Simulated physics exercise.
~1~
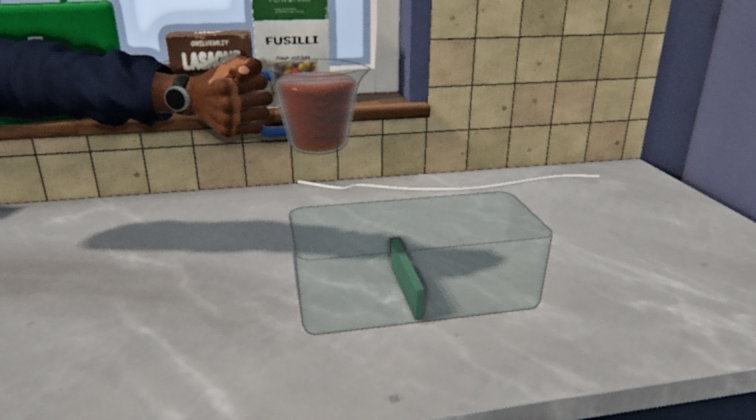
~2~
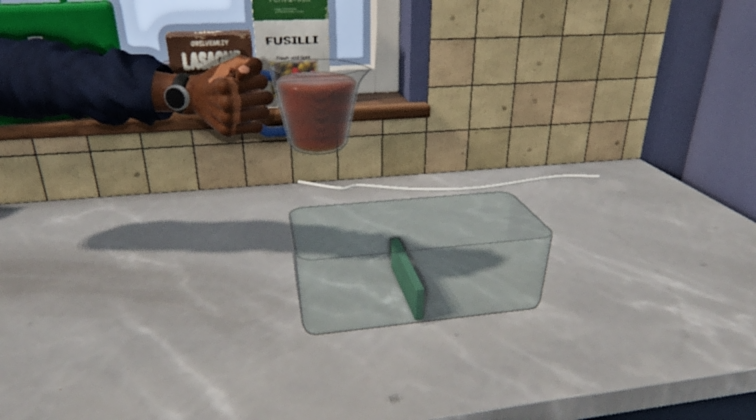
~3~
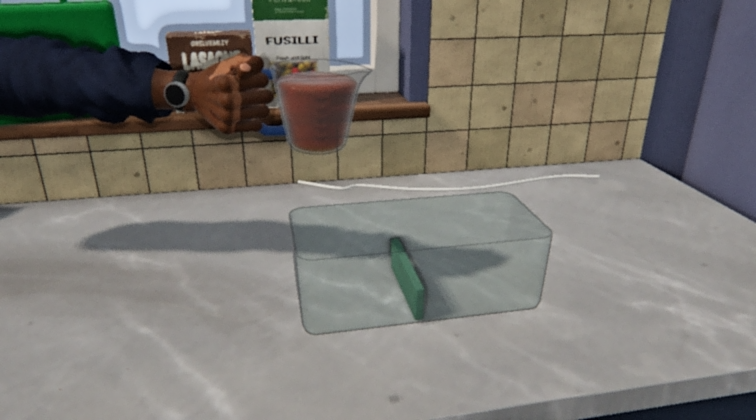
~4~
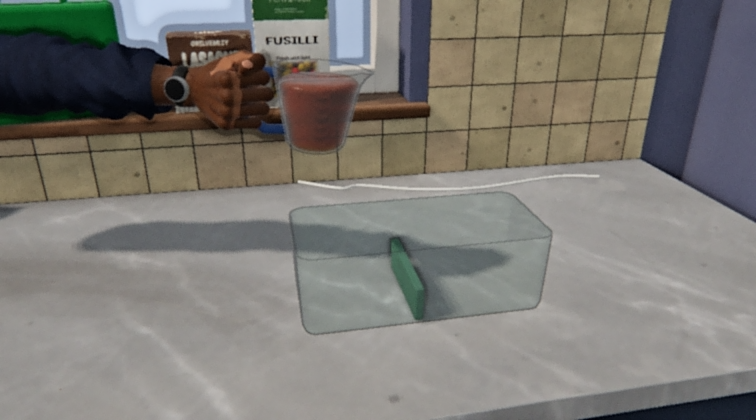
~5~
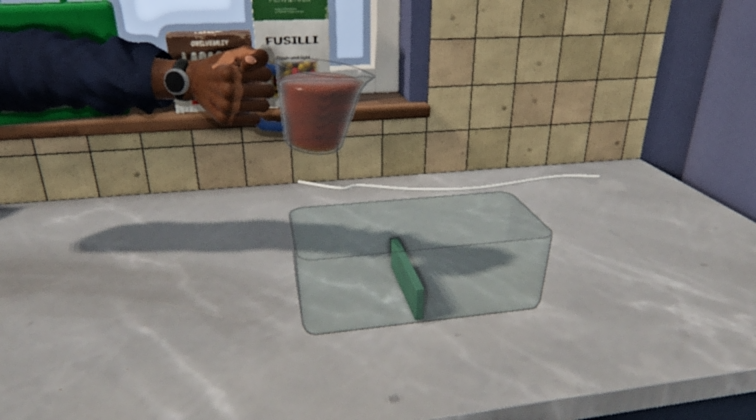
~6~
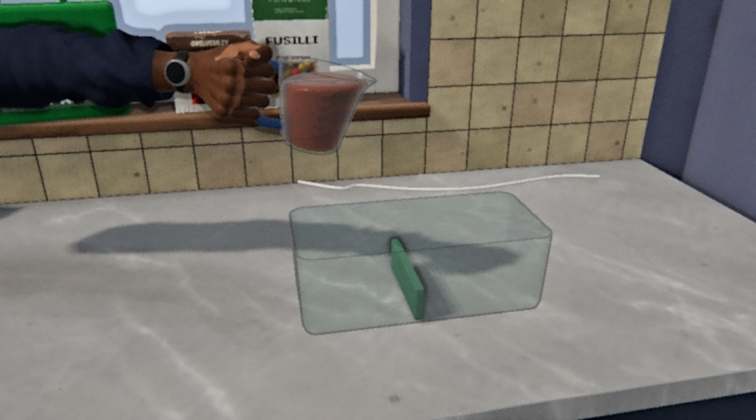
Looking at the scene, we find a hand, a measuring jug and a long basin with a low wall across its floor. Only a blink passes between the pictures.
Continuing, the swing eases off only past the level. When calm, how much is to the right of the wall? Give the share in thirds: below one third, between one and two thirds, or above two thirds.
The share is above two thirds.
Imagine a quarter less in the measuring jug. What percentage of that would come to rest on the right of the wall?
Roughly 65 in a hundred.
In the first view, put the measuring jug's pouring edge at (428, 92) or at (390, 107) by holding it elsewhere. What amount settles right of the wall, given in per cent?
It comes to 95 % the first time and 85 % the second.
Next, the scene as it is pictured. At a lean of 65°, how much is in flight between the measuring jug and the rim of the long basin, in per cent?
It's close to 25 per cent.
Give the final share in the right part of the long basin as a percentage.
About 75 per cent.
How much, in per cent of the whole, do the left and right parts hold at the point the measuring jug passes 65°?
0 per cent left, 10 per cent right.
A moment on, the measuring jug is tipped part way and 67 per cent is still to pour, 0 is left of the wall and 8 right of it.
Next, the measuring jug is tipped on its side and 13 per cent is still to pour, 5 is left of the wall and 63 right of it.
Then the measuring jug is tipped right over and 0 per cent is still to pour, 22 is left of the wall and 75 right of it.
Later the measuring jug is tipped right over and 0 per cent is still to pour, 22 is left of the wall and 75 right of it.
In the end 22 per cent lies left of the wall, 76 right of it and 2 outside.
